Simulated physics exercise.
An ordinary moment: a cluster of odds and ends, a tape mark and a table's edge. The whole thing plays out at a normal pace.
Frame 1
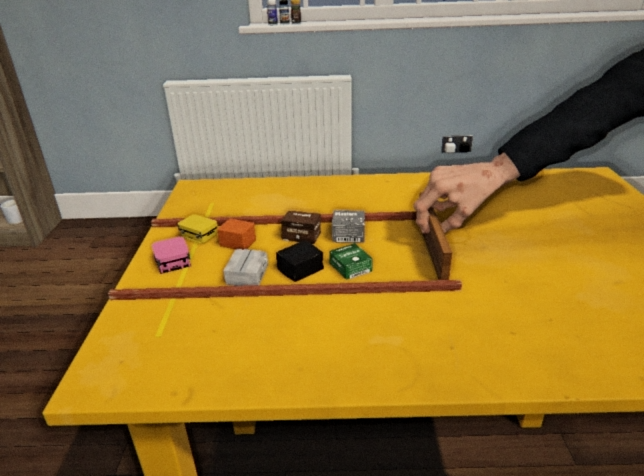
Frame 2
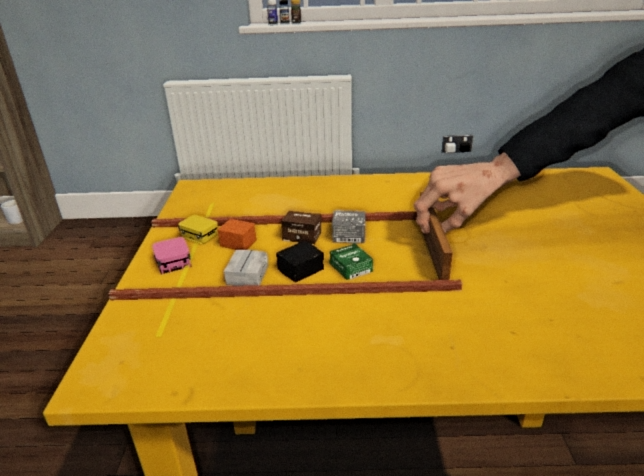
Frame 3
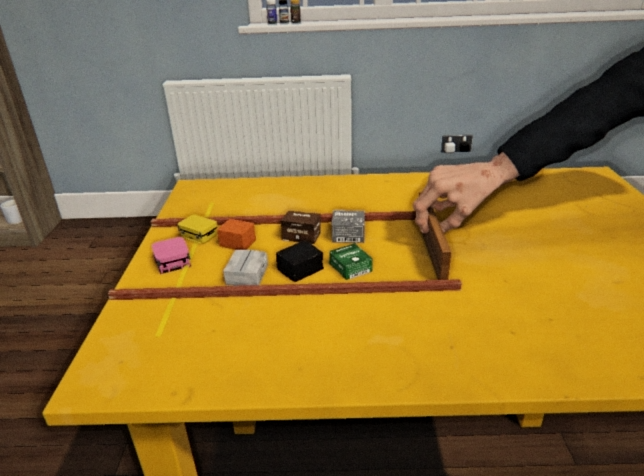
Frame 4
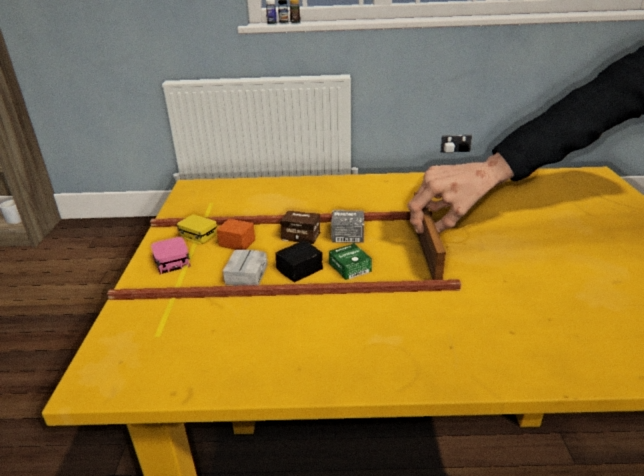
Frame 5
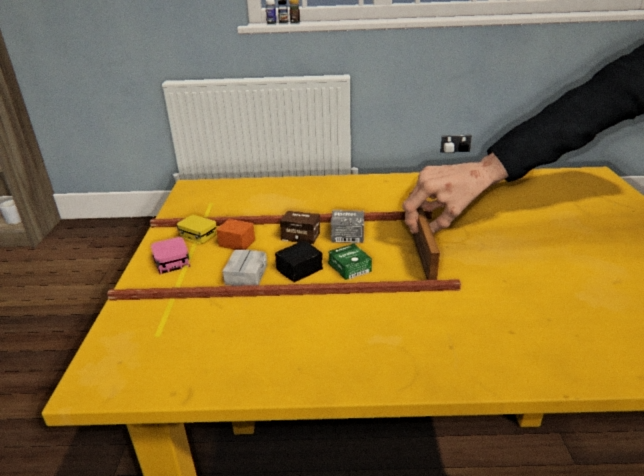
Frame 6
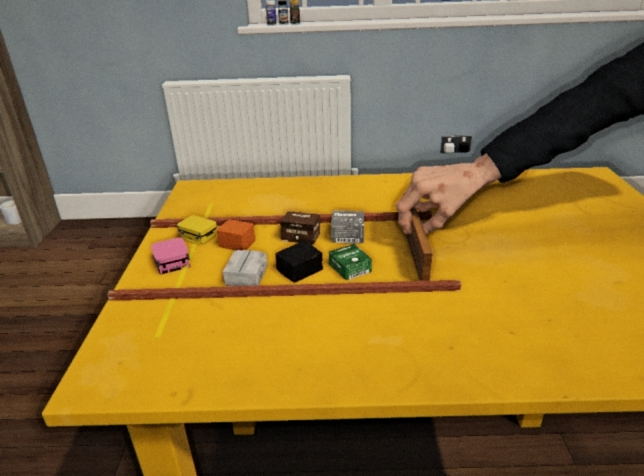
A wooden board, held upright by a hand between two rails on a yellow table, stayed still at first, then slid slightly left toward a cluster of small coloured boxes that did not move.
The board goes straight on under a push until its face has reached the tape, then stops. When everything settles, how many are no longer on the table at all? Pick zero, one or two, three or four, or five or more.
Three or four are off the table.
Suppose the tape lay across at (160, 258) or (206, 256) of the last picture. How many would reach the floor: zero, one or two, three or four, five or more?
First tape: At least five. Second tape: Either three or four.
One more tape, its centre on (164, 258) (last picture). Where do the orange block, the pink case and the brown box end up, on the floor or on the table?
Outcome: The orange block is safe; the pink case is gone; the brown box is gone.
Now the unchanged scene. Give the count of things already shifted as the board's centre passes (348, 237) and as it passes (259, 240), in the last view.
The count reaches 4 first and 8 second.
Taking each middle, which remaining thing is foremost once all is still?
That would be the brown box.
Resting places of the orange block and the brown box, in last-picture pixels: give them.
One ends up near (154, 246) and the other near (149, 227).
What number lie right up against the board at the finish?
Number in contact with it: 2.
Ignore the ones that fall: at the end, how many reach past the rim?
That comes to 2 of them.
Soon after, none off yet; pink case at rest near (171, 256); yellow case at rest near (198, 231); orange block at rest near (236, 235).
Then, none off yet; pink case moved about its own width near (142, 258); yellow case moved about its own width near (173, 231); orange block moved well along near (177, 243).
At rest, the number that fall off is three or four; fallen, white box, yellow case and pink case.
